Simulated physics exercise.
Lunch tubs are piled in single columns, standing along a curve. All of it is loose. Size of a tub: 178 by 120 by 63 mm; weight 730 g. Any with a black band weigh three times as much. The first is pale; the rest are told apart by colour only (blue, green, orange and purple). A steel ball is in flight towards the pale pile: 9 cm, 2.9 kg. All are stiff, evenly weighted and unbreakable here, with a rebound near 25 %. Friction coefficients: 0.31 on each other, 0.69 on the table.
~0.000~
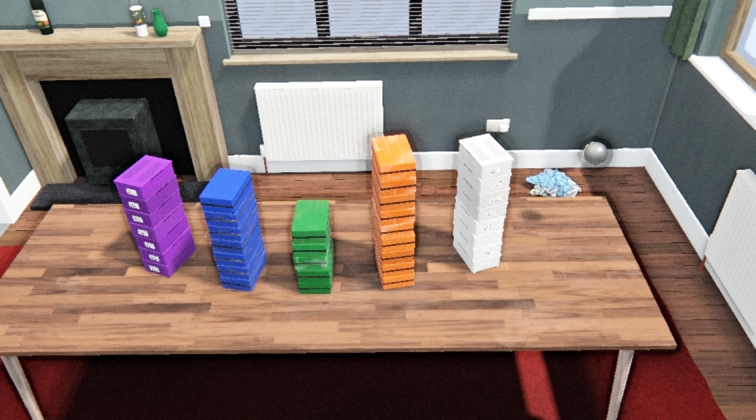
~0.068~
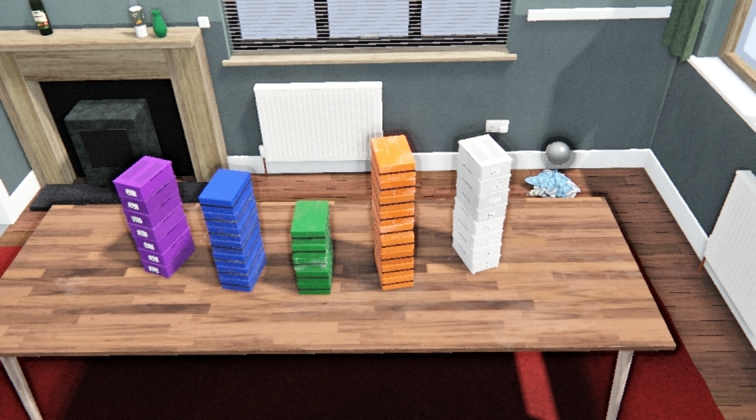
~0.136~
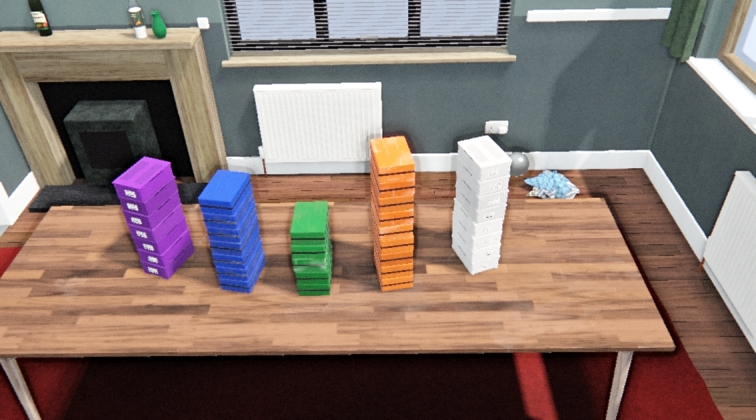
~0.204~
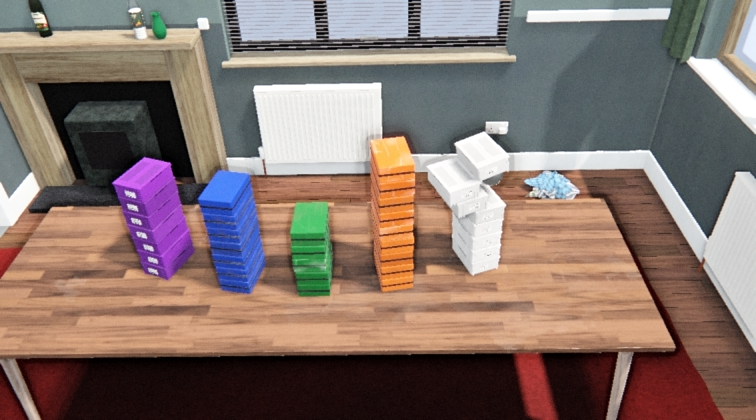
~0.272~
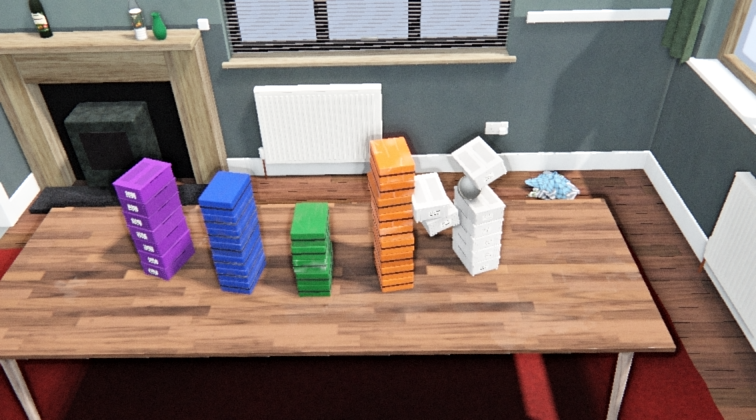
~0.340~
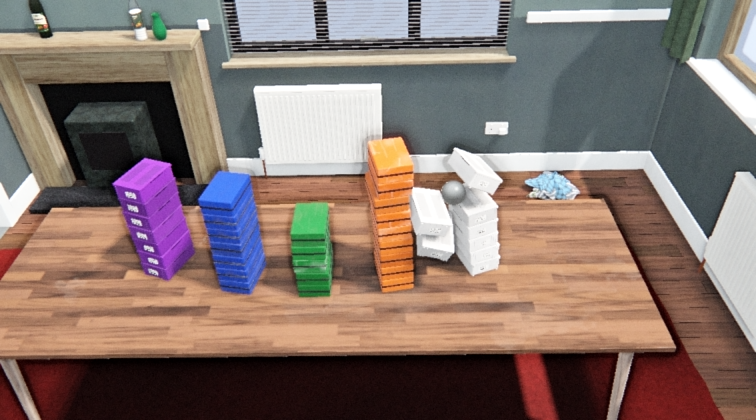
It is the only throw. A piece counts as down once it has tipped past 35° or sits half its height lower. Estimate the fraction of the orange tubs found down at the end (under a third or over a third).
The part is under a third.
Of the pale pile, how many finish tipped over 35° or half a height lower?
3 of them.
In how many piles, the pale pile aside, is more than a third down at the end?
0 in all.
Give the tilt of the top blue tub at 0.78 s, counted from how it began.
About 0°.
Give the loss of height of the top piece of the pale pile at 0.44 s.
Roughly 8 cm.
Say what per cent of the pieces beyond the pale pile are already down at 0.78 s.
At that moment 0 per cent.
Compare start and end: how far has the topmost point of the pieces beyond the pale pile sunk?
Roughly 0 cm.
Around 0.44 s, 3 of the pale pile down; none of the 9 orange tubs down (0 of 28 in all colours); top orange tub displaced 15 mm.
Around 0.78 s, 3 of the pale pile down; none of the 9 orange tubs down (0 of 28 in all colours); top orange tub displaced 6 mm.
Finally (1.6 s), 3 of the pale pile down; none of the 9 orange tubs down (0 of 28 in all colours); top orange tub displaced 6 mm; top blue tub unmoved. That is 0 per cent. Seen by the last camera, middles, top orange tub near (390, 161), top blue tub near (226, 194).
